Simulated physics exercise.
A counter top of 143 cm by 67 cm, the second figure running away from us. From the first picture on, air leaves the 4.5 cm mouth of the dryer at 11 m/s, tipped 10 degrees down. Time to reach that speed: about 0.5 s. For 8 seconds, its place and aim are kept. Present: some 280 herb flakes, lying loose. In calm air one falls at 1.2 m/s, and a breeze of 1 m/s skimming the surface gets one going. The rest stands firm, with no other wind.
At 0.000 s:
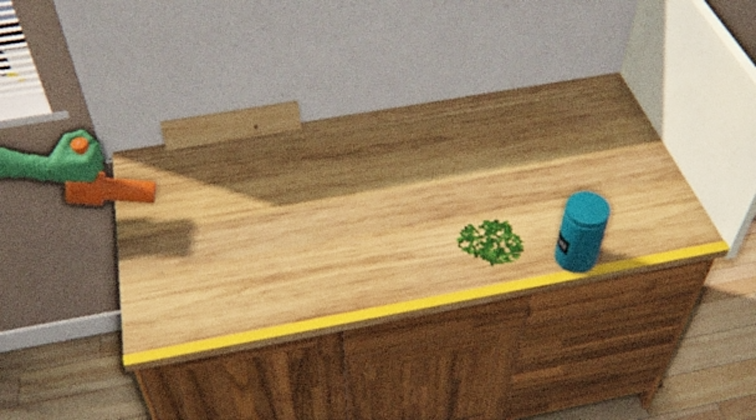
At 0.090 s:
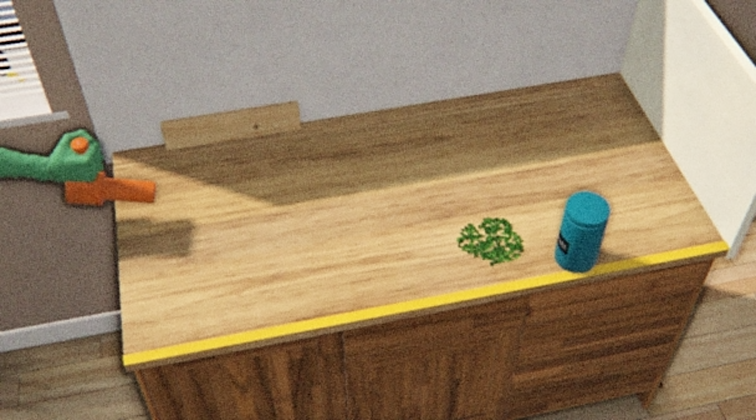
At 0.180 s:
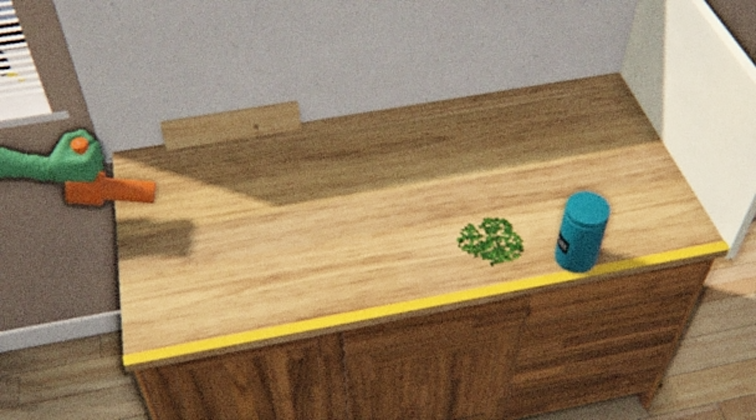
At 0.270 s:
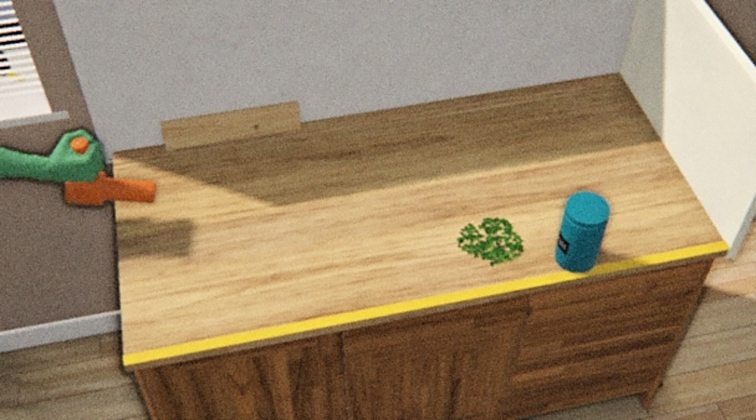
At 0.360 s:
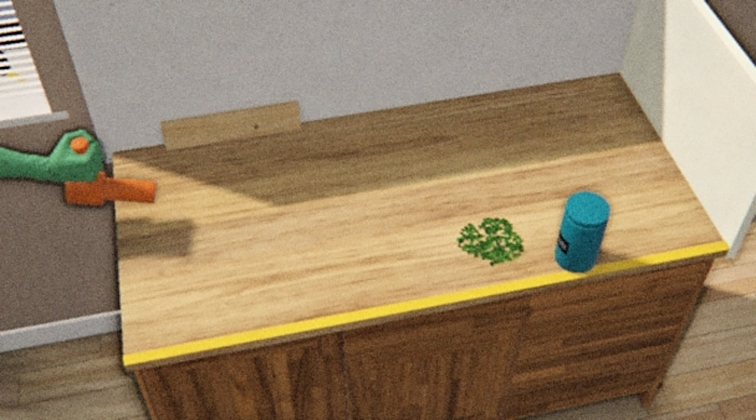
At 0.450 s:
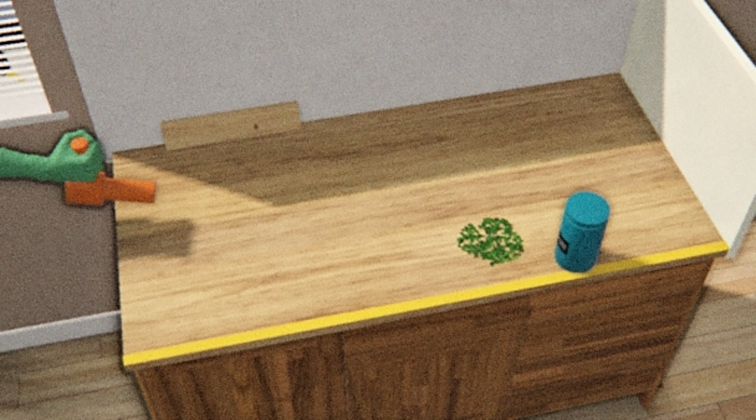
On a wooden counter top with a yellow front edge, a gloved green hand held an orange dryer at the left, while the green herb flakes beside a blue jar stayed still.
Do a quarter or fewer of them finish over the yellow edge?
No, more than a quarter do.
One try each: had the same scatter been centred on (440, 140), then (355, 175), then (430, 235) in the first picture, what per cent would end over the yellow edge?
0, 0 and 90 in a hundred, respectively.
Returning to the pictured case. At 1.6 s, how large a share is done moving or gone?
I would put it at around 80 %.
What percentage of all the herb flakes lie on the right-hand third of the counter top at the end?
Roughly 5 %.
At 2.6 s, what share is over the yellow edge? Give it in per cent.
I'd put it close to 90 per cent.
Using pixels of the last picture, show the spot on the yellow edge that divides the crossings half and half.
(551, 284).
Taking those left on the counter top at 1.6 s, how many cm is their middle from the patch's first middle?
Around 15 cm from the start.
After 1.6 s, 84 % are over the yellow edge; the middle of those still in play is near (564, 241); 80 % have settled or left.
After 2.6 s, 89 % are over the yellow edge; 88 % have settled or left.
After 4.4 s, 90 % are over the yellow edge; 90 % have settled or left.
After 8.0 s, at the end, 95 % are over the yellow edge.
